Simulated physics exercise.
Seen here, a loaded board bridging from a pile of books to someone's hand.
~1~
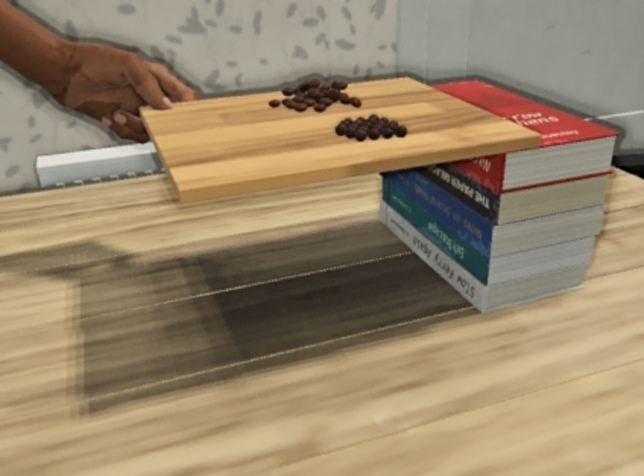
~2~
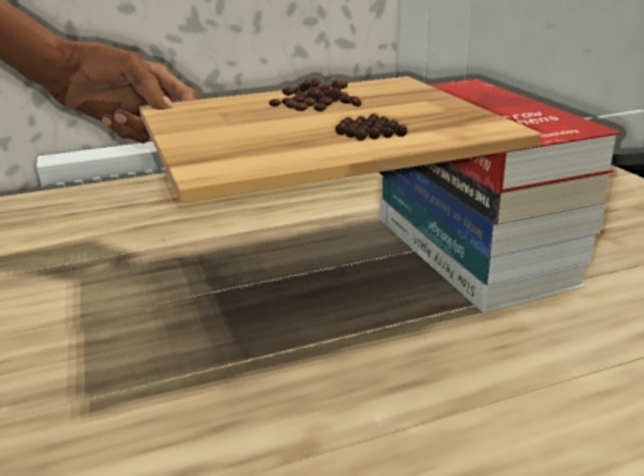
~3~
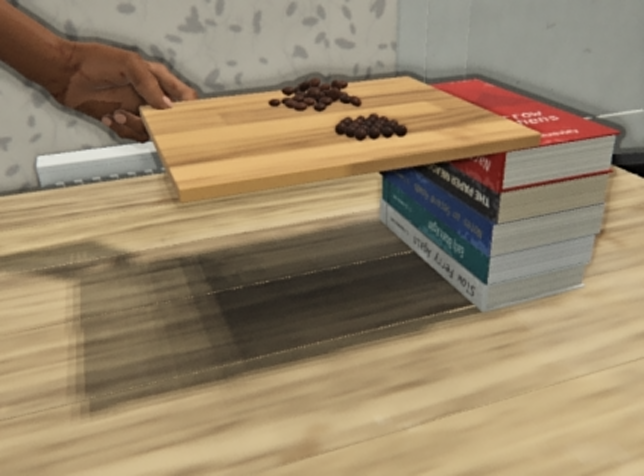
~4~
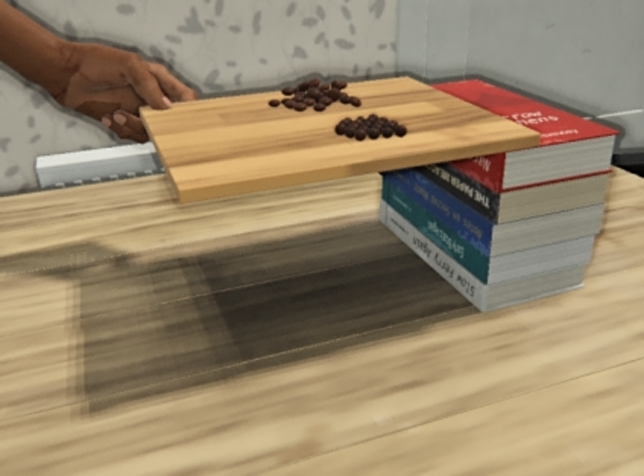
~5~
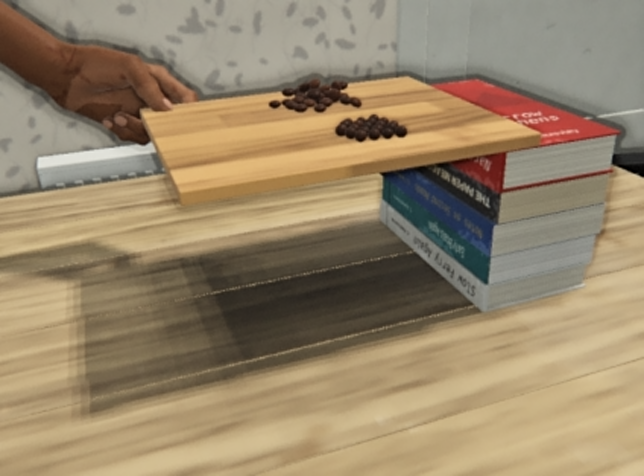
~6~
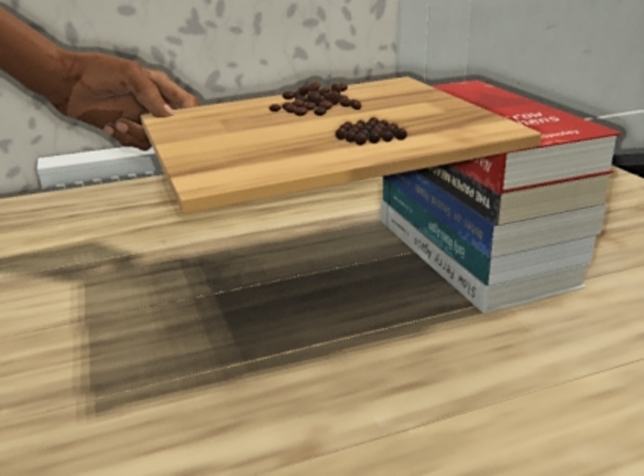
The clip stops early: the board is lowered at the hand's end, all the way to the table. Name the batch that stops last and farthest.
It's the nearer batch that goes farther.
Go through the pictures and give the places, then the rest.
The first frame shows held end of the board near (191, 190), level; book pile near (486, 128), tall, over half the board's length; near batch near (367, 128), a few chocolate balls; far batch near (318, 99), some flat chocolate drops.
The second frame shows held end of the board near (191, 190), level; far batch near (318, 98).
The third frame shows held end of the board near (191, 190), level; near batch near (367, 127).
The fourth frame shows held end of the board near (190, 190), level; far batch near (318, 98).
The fifth frame shows held end of the board near (191, 192), level; near batch near (368, 128).
The sixth frame shows held end of the board near (192, 200), down by 1°; book pile near (486, 128); near batch near (367, 131), not moving; far batch near (318, 102), not moving.
Then, 0.82 s on from there, board sloping at 20°; near batch mostly less than half a board's length out; far batch the whole lot still on the board.
Then, 1.54 s on from there, board sloping at 36°; near batch mostly one to two board lengths out, a little gone off the table; far batch mostly at the foot of the board.
Then, 2.15 s on from there, board resting at 38°; near batch mostly more than two board lengths out, near a quarter gone off the table; far batch mostly at the foot of the board.
In the end, board resting at 38°; near batch mostly more than two board lengths out, near a third gone off the table; far batch mostly at the foot of the board; the near batch has gone farther.
